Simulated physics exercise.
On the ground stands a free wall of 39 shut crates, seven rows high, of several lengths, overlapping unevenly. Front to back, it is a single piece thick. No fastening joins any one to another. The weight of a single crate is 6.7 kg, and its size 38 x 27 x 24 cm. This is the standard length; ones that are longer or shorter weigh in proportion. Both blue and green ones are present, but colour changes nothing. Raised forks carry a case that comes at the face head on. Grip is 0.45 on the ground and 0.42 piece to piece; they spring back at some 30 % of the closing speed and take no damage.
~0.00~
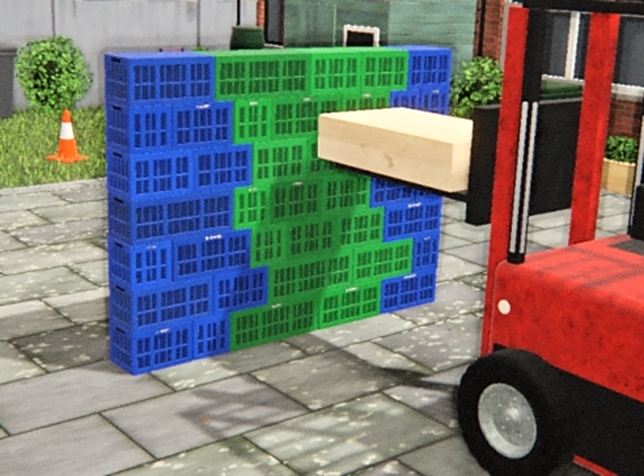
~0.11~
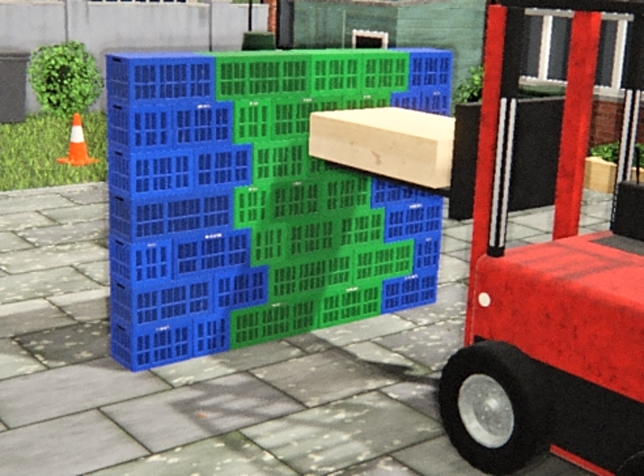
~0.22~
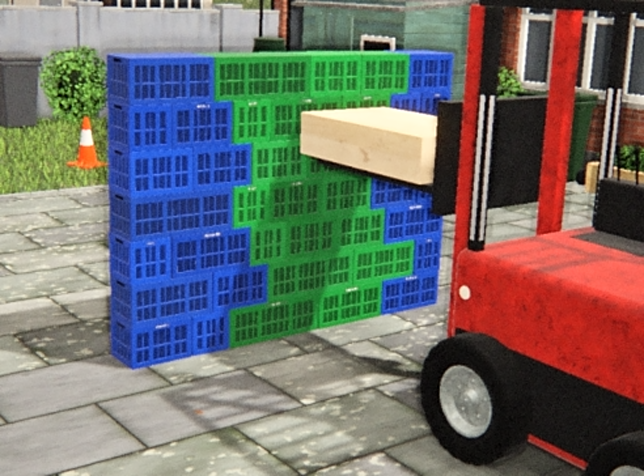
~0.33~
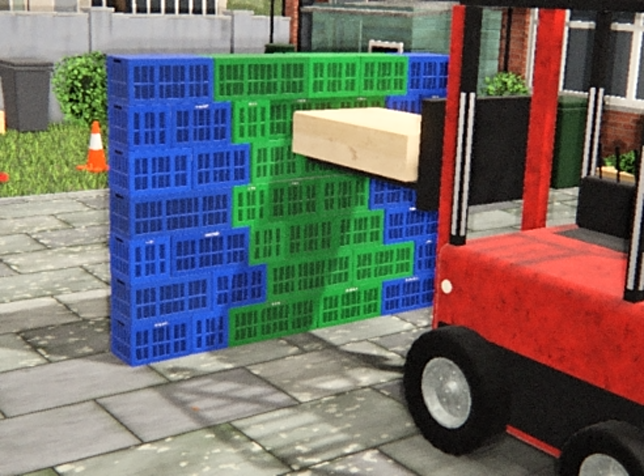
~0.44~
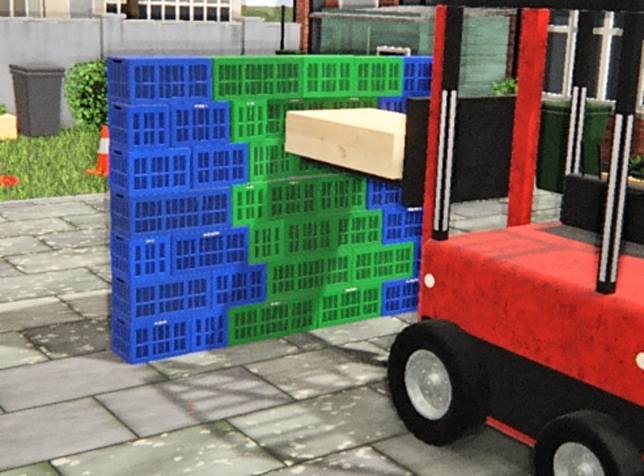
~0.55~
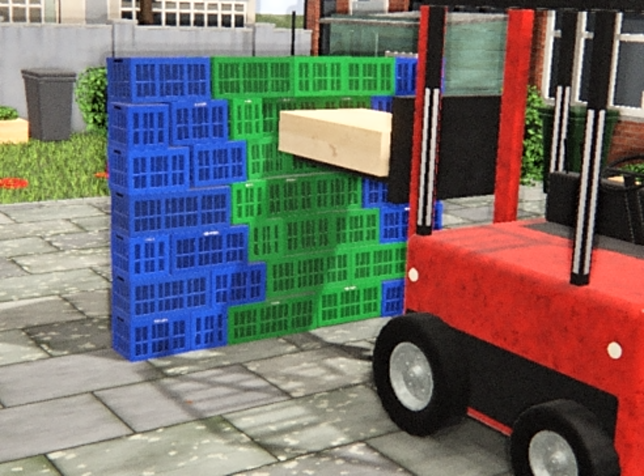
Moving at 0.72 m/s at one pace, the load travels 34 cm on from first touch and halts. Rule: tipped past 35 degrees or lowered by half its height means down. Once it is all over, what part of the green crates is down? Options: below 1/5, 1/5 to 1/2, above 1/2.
Above 1/2.
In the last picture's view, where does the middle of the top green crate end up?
End point in last frame: Roughly (243, 242).
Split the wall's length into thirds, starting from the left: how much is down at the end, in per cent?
From the left: 10, then 70, then 60 percent.
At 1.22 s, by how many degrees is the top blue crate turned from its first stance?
Some 5°.
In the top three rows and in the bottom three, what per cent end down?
From above it's 70%, from below it's 10%.
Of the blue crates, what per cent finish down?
The blue group ends with 30% down.
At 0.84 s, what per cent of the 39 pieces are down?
0 per cent.
By 0.84 s, none of the 18 green crates down (0 of 39 in all colours); top green crate tilted 17°; top blue crate tilted 9°.
By 1.22 s, 12 of the 18 green crates down (18 of 39 in all colours); top green crate tilted 56°, 42 cm lower; top blue crate tilted 5°.
By 1.66 s, 12 of the 18 green crates down (18 of 39 in all colours); top green crate on its side; top blue crate moved 21 mm.
When it is over (2.9 s), 12 of the 18 green crates down (18 of 39 in all colours); top green crate on its side; top blue crate moved 21 mm. That is 67 per cent. In pixels of the last frame, middles, top green crate near (243, 242), top blue crate near (165, 81).
